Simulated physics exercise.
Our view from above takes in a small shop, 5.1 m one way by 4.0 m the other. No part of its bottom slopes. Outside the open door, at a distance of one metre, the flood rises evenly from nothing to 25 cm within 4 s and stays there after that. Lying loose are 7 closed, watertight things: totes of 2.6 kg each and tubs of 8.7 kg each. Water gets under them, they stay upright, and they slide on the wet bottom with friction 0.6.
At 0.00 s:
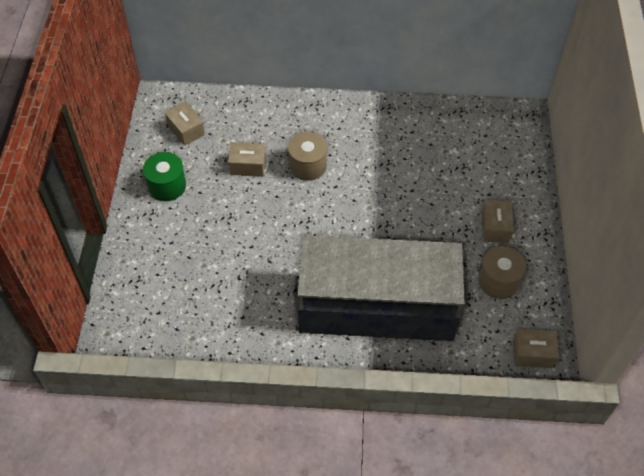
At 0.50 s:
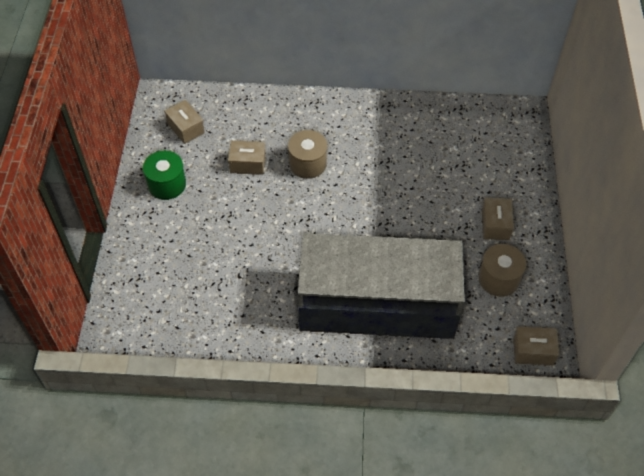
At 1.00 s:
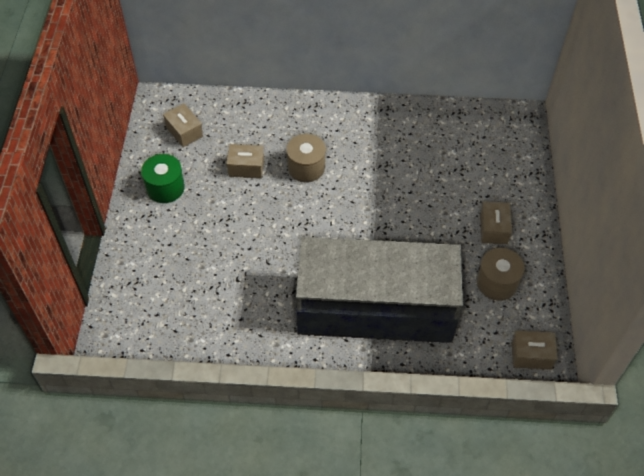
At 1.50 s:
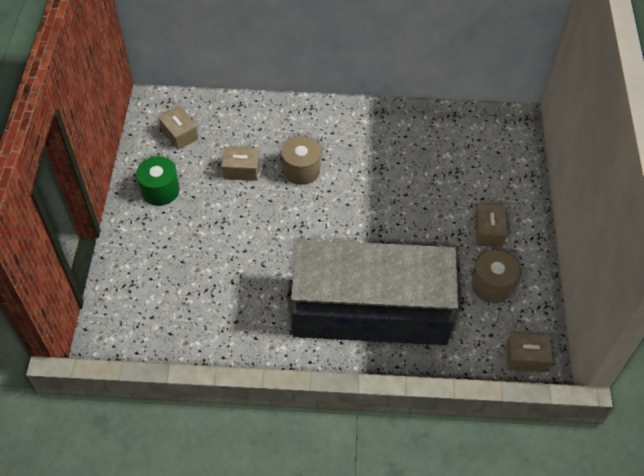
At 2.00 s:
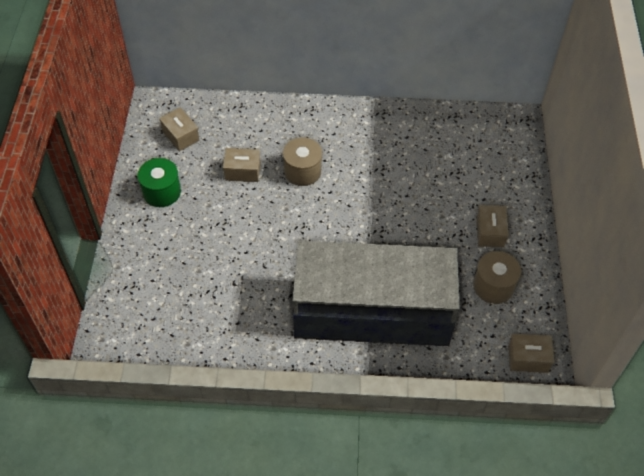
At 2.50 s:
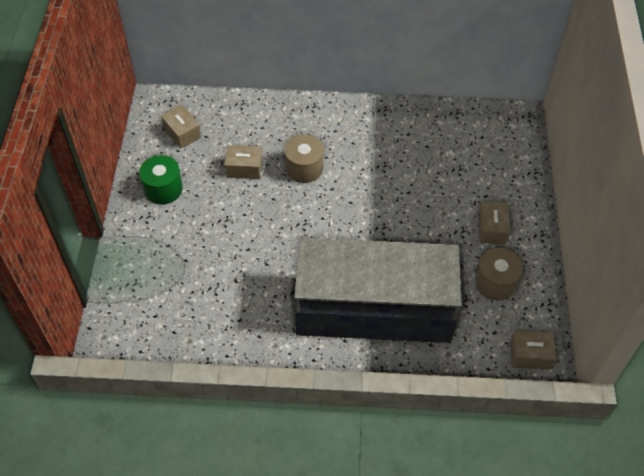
Greenish water covers the ground outside, then a shallow patch spreads in through the open doorway.
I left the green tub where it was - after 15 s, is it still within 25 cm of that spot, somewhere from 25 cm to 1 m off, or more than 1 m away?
It is still within 25 cm of where you left it.
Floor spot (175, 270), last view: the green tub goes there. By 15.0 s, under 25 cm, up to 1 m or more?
Outcome - it ends up well away.
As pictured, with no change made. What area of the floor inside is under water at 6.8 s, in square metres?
Somewhere around 16 m2, roughly.
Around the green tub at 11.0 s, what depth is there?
2 cm or so.
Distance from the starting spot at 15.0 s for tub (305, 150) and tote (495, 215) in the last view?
Shifts: 80 cm / 140 cm.
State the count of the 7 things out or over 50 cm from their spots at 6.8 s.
By then 0.
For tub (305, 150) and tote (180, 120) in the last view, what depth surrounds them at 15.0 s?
First roughly 8 cm, second roughly 8 cm.
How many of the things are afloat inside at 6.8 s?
Count: 0.
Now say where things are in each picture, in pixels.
The green tub at (163, 168) rests on the ground; 0.0 m2 under water; 0 of 7 have shifted, in the first picture.
The green tub at (163, 166), on the bottom; 0.0 m2 under water; 0 of 7 have shifted, in the second picture.
The green tub at (161, 169) rests on the ground; water covers 0.0 m2; 0 of 7 have shifted, in the third picture.
The green tub at (156, 172) rests on the ground; water covers 0.0 m2; 0 of 7 have shifted, in the fourth picture.
The green tub at (158, 173), on the bottom; water covers 0.1 m2; 0 of 7 have shifted, in the fifth picture.
The green tub at (159, 171), on the bottom; 0.6 m2 under water; 0 of 7 have shifted, in the sixth picture.
After 3.5 s the green tub is near (159, 171), 0.0 m from its start, aground; 0 afloat.
After 6.8 s the green tub is near (159, 171), 0.0 m from its start, aground; 0 afloat.
After 11.0 s the green tub is near (159, 171), 0.0 m from its start, aground; 3 afloat.
After 15.0 s the green tub is near (159, 174), 0.1 m from its start, afloat; 7 afloat.
